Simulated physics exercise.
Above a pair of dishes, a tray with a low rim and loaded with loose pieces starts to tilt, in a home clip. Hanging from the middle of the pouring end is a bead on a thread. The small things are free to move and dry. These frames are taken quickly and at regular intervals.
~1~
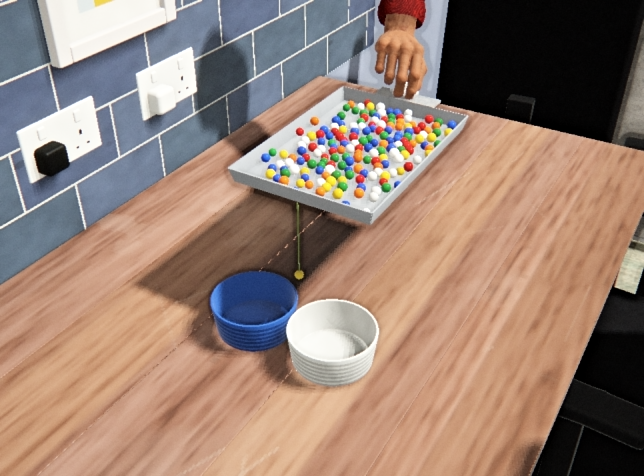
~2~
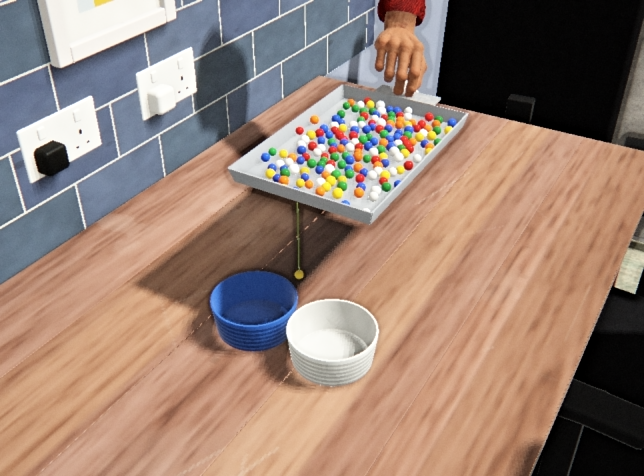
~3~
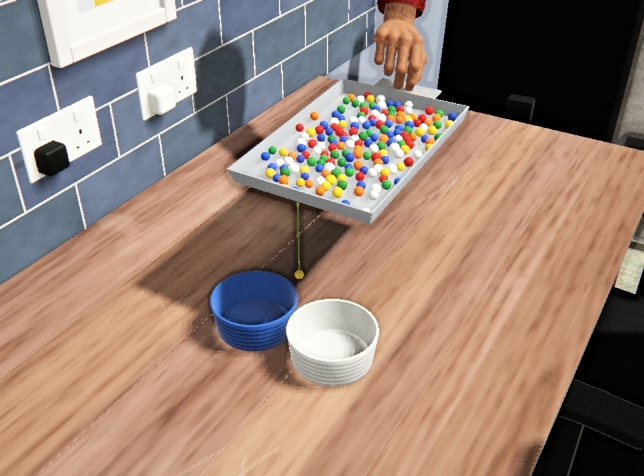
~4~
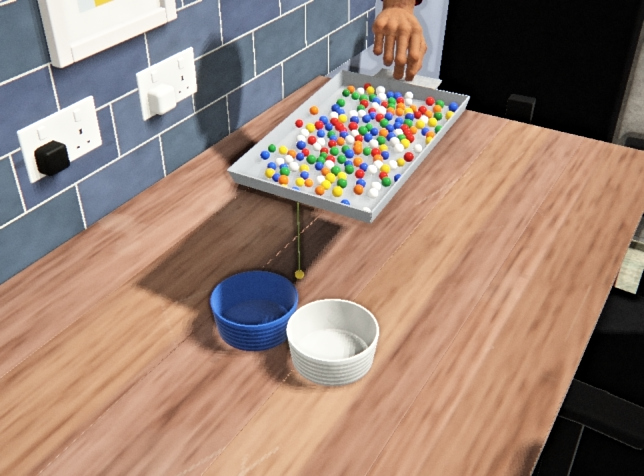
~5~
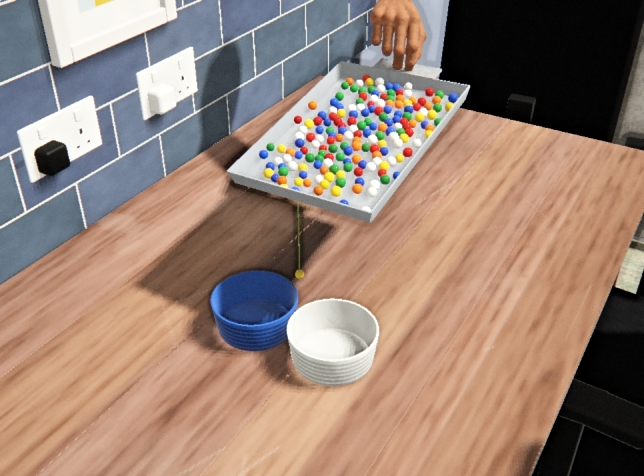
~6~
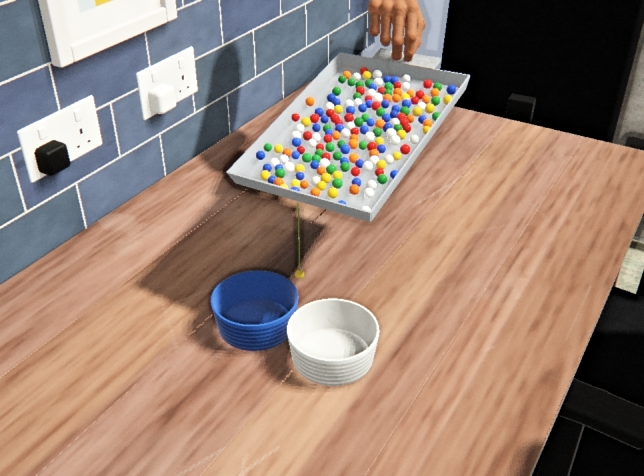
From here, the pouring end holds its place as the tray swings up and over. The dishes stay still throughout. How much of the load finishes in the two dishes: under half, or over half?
Over half.
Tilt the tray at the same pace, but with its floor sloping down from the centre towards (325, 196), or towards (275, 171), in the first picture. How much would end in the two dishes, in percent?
First case around 90 per cent, second case 30 per cent.
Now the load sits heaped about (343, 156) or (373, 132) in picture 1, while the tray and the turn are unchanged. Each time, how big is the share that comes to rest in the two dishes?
You'd get 80 % the first time and 70 % the second.
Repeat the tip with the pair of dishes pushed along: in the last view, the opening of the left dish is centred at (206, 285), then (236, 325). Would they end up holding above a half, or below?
Placing 1: A majority of it. Placing 2: A minority of it.
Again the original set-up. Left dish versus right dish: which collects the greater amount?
The one at left ends up fuller.
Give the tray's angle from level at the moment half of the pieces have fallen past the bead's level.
About 80 degrees.
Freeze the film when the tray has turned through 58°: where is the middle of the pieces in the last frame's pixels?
In the last view, the load is centred close to (286, 177).
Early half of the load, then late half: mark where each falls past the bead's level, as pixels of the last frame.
The opening half passes (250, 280), the closing half (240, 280).
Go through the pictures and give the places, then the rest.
The first frame shows corners of the pouring end near (234, 167) and (371, 210), level; middle of the load near (359, 148), round plastic beads; left dish near (230, 334); right dish near (309, 368); bead on its thread near (299, 275).
The second frame shows corners of the pouring end near (233, 167) and (370, 210), level; middle of the load near (359, 147).
The third frame shows corners of the pouring end near (233, 168) and (370, 209), tipped barely, lowest at the left corner; middle of the load near (359, 144).
The fourth frame shows corners of the pouring end near (233, 169) and (370, 209), tipped a little, lowest at the left corner; middle of the load near (359, 139).
The fifth frame shows corners of the pouring end near (233, 170) and (369, 209), tipped a little, lowest at the left corner; middle of the load near (357, 134).
The sixth frame shows corners of the pouring end near (232, 170) and (369, 209), tipped a little, lowest at the left corner; middle of the load near (355, 132), all but a few on the move; left dish near (230, 334); right dish near (310, 368).
Shortly afterwards, tray tipped steeply; the bulk on the tray; only a few in the right dish; a little in the left dish; only a few outside both; a little in the air.
Next, tray tipped right over; only a few on the tray; a little in the right dish; near half in the left dish; near a quarter outside both; a little in the air.
Some moments later, tray tipped past a quarter turn; a little in the right dish; near half in the left dish; near a quarter outside both.
In the end, tray tipped past a quarter turn; a little in the right dish; near half in the left dish; near a quarter outside both.
